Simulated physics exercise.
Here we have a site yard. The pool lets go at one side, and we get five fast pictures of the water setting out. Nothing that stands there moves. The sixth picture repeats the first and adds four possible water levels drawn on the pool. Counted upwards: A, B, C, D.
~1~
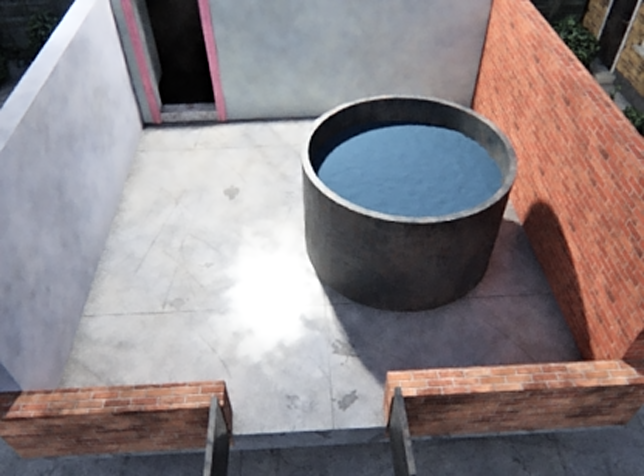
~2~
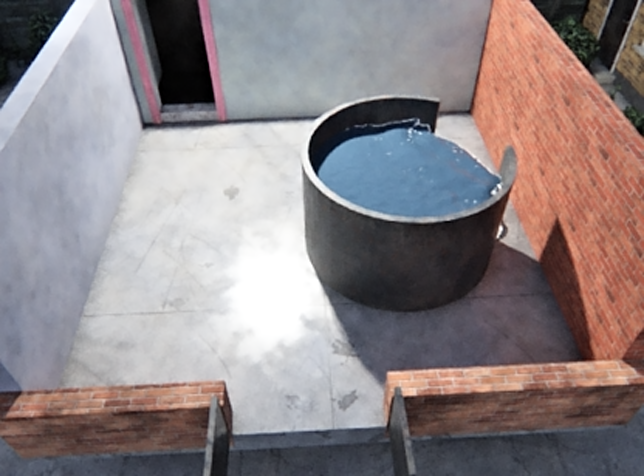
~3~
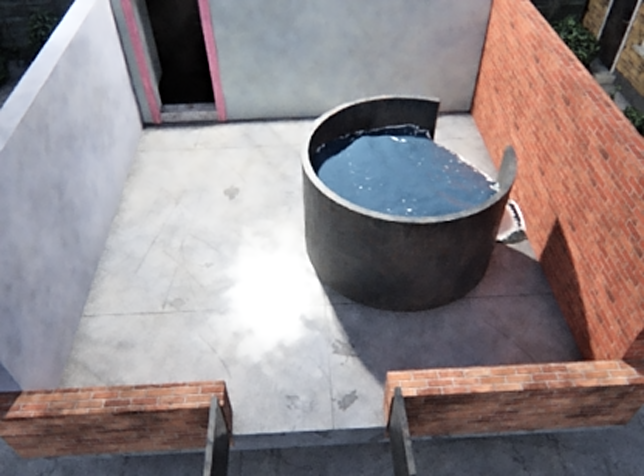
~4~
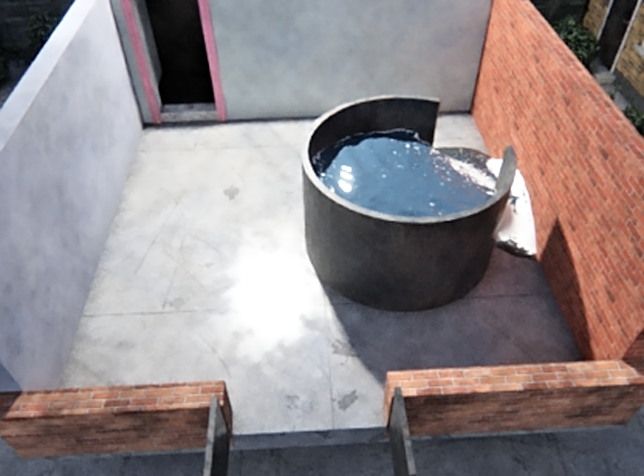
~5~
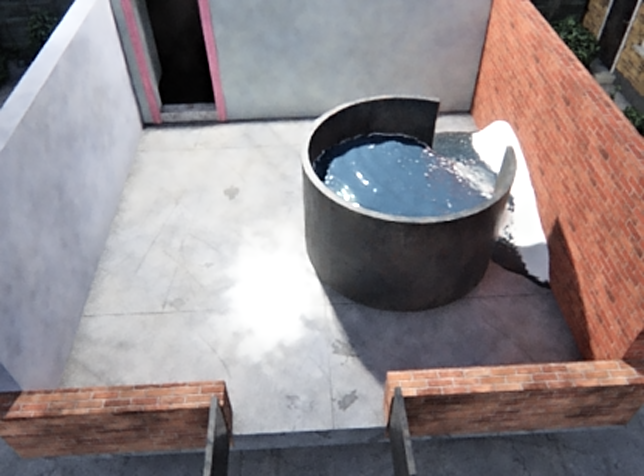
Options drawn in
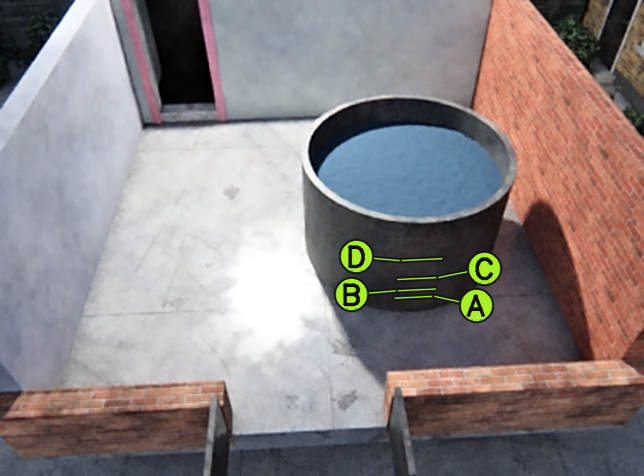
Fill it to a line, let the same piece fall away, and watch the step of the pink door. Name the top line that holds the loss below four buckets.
It is D.
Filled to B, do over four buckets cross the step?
No, not at all.
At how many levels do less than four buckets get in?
All four.
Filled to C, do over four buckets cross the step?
No.
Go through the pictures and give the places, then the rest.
Water in the pool at rest, its middle at (405, 172); foot of the pink doorway at (190, 121); open gate at (306, 373), in the first frame.
Front seen at (495, 234), 2 % of the ground wet, in the second frame.
Front seen at (515, 234), 4 % of the ground wet, in the third frame.
Front seen at (509, 245), 7 % of the ground wet, in the fourth frame.
Front seen at (532, 275), 11 % of the ground wet, in the fifth frame.
On the marked copy, A at (414, 297); B at (415, 289); C at (417, 278); D at (421, 259); from the bottom up A, B, C, D.
If A is chosen, nothing gets over.
If B is chosen, nothing gets over.
If C is chosen, nothing gets over.
If D is chosen, a bucket or two gets in.
